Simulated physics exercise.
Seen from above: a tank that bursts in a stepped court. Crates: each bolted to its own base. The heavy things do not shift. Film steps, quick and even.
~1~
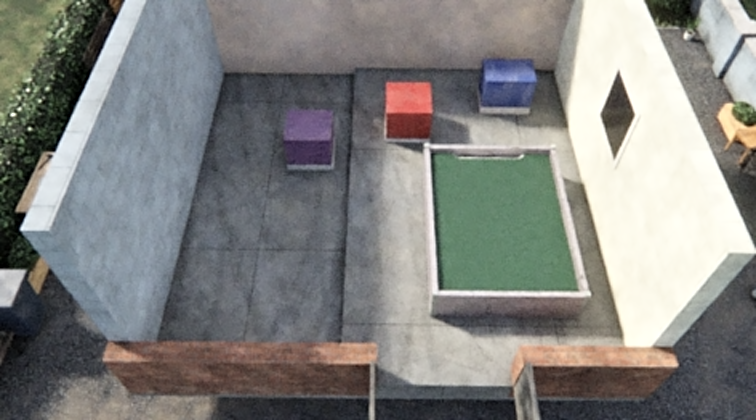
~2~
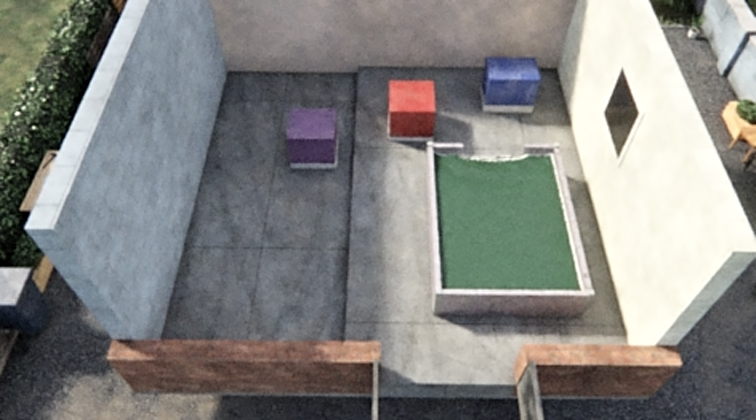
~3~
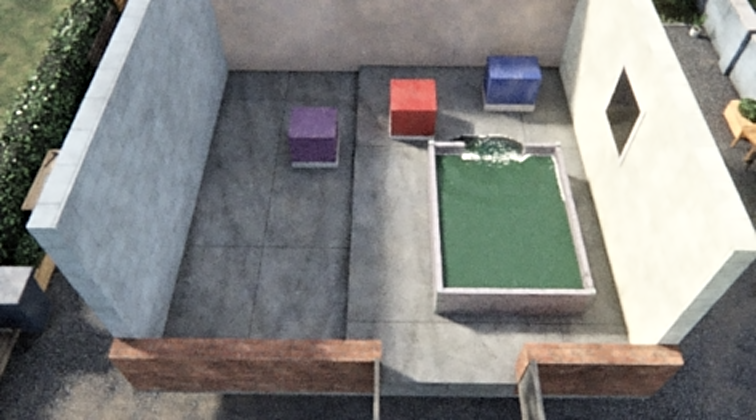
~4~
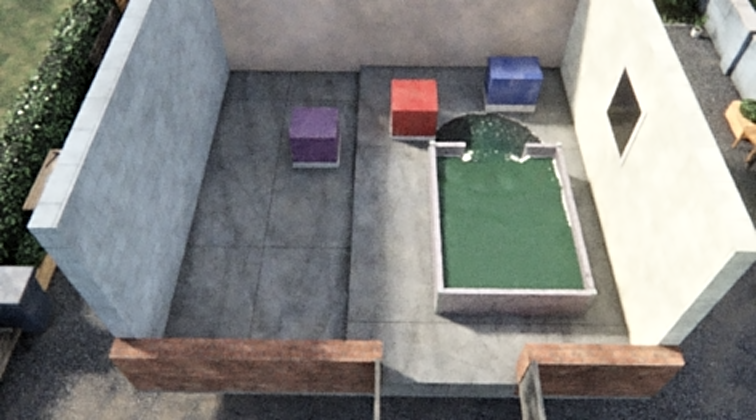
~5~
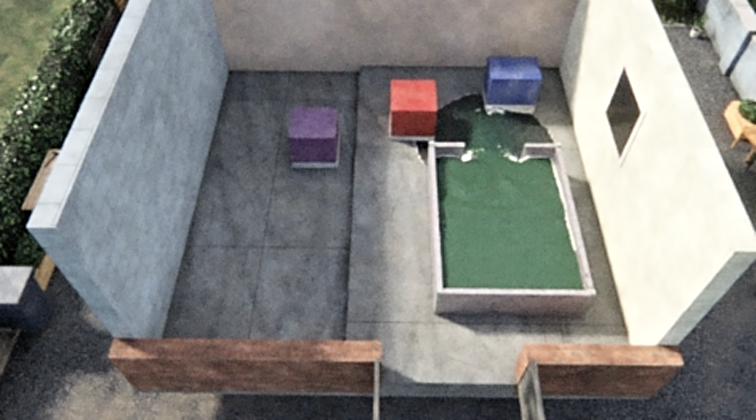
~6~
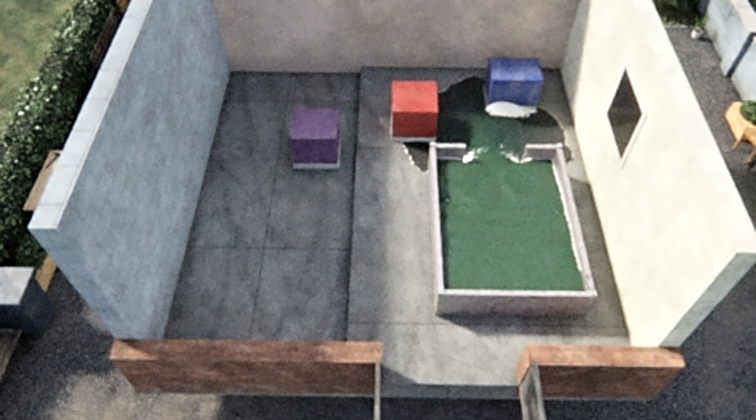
An open tank of green water bursting on its far side in a walled court, water spreading around red and blue blocks.
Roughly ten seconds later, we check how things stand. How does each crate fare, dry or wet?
The blue crate comes out wet. The red crate comes out wet. The purple crate comes out dry.
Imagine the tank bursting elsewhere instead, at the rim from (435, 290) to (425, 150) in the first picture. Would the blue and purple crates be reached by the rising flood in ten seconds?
First the blue crate: It is never reached; then the purple crate: It gets reached.
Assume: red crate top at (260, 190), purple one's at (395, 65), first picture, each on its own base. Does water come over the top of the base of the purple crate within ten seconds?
I'd say the purple crate is hit by the flood.
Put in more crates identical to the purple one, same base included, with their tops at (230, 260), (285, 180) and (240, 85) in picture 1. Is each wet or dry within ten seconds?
Listed in turn: Clear / clear / overtopped.
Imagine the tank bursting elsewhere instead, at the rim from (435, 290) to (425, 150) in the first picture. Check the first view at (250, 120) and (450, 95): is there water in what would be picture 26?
Going point by point, the first is waterlogged and the second is high and dry.
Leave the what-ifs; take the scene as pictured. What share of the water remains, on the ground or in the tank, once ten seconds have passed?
Near 98 in a hundred.
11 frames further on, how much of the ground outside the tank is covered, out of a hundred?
It comes to 25 per cent.
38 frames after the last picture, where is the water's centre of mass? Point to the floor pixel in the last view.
It is near (453, 169).
A moment on, water covers 15 % of the floor; the blue crate water round its plinth, the red crate water round its plinth, the purple crate not reached.
Next, water covers 25 % of the floor; the blue crate water round its plinth, the red crate water round its plinth, the purple crate water round its plinth.
Then, water covers 45 % of the floor; the blue crate water round its plinth, the red crate water round its plinth, the purple crate water round its plinth.
Later, water covers 65 % of the floor; the blue crate water round its plinth, the red crate water round its plinth, the purple crate water round its plinth.
In the end, water covers 85 % of the floor; the blue crate was topped, the red crate was topped, the purple crate stayed above the water.
